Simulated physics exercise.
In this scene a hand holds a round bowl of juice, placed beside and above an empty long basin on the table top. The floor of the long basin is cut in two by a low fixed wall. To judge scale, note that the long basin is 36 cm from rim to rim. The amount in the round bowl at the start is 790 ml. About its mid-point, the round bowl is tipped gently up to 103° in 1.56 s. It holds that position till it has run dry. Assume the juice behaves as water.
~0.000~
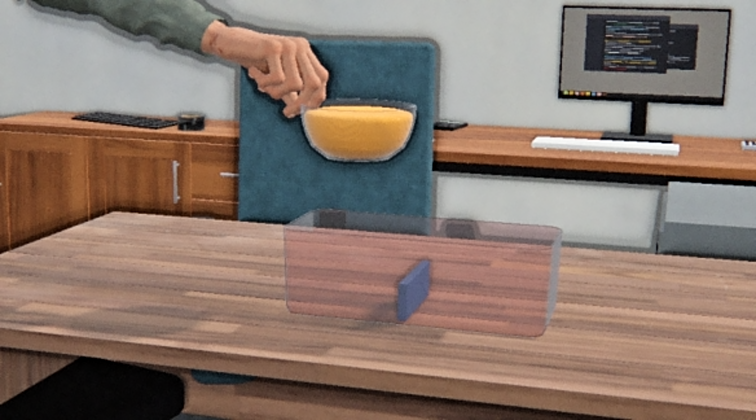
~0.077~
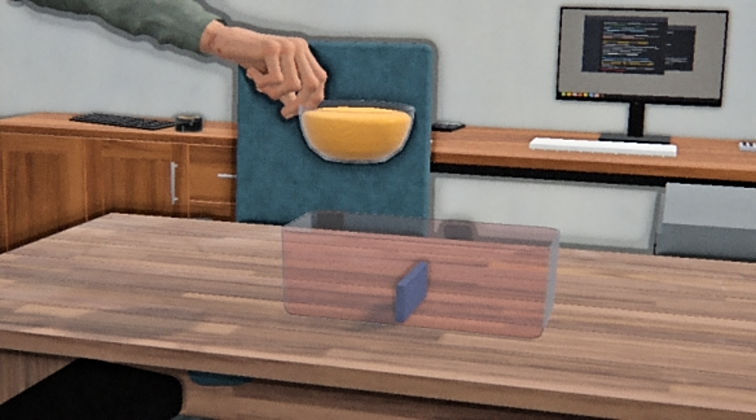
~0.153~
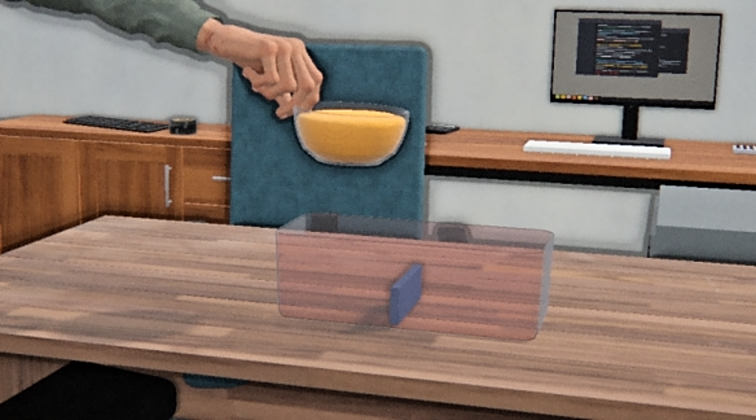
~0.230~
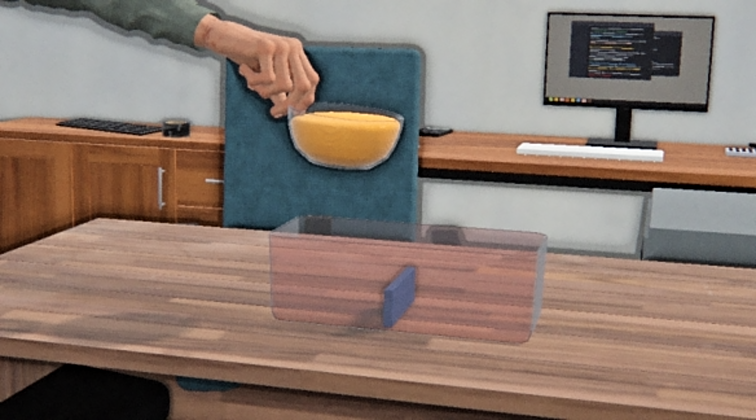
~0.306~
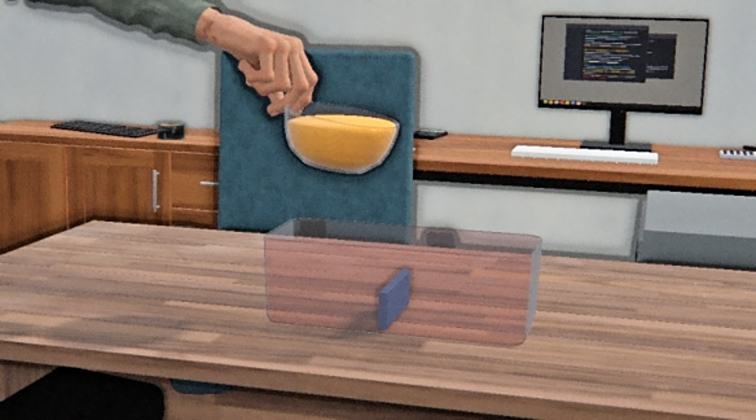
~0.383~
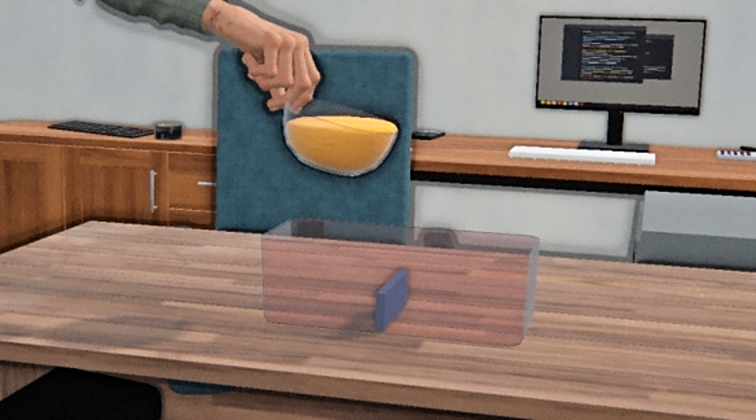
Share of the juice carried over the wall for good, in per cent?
Near 92 per cent.
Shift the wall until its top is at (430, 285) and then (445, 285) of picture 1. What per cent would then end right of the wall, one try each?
First 75, then 70 per cent.
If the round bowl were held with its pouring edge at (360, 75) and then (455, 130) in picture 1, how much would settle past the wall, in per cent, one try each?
Respectively 45 and 100 %.
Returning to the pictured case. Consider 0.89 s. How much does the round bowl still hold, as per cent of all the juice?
38 %.
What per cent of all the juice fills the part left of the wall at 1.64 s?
8 %.
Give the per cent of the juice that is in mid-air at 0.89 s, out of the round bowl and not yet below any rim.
It comes to roughly 28 per cent.
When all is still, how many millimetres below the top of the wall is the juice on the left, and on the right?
Left 48 mm, right 22 mm.
After 0.89 s the tilt is 62° and 37 per cent is still to pour, 1 is left of the wall and 33 right of it.
After 1.25 s the tilt is 94° and 3 per cent is still to pour, 4 is left of the wall and 88 right of it.
After 1.64 s the tilt is 103° and 0 per cent is still to pour, 8 is left of the wall and 92 right of it.
After 2.06 s the tilt is 103° and 0 per cent is still to pour, 8 is left of the wall and 92 right of it.
In the end 8 per cent lies left of the wall, 92 right of it and 1 outside.
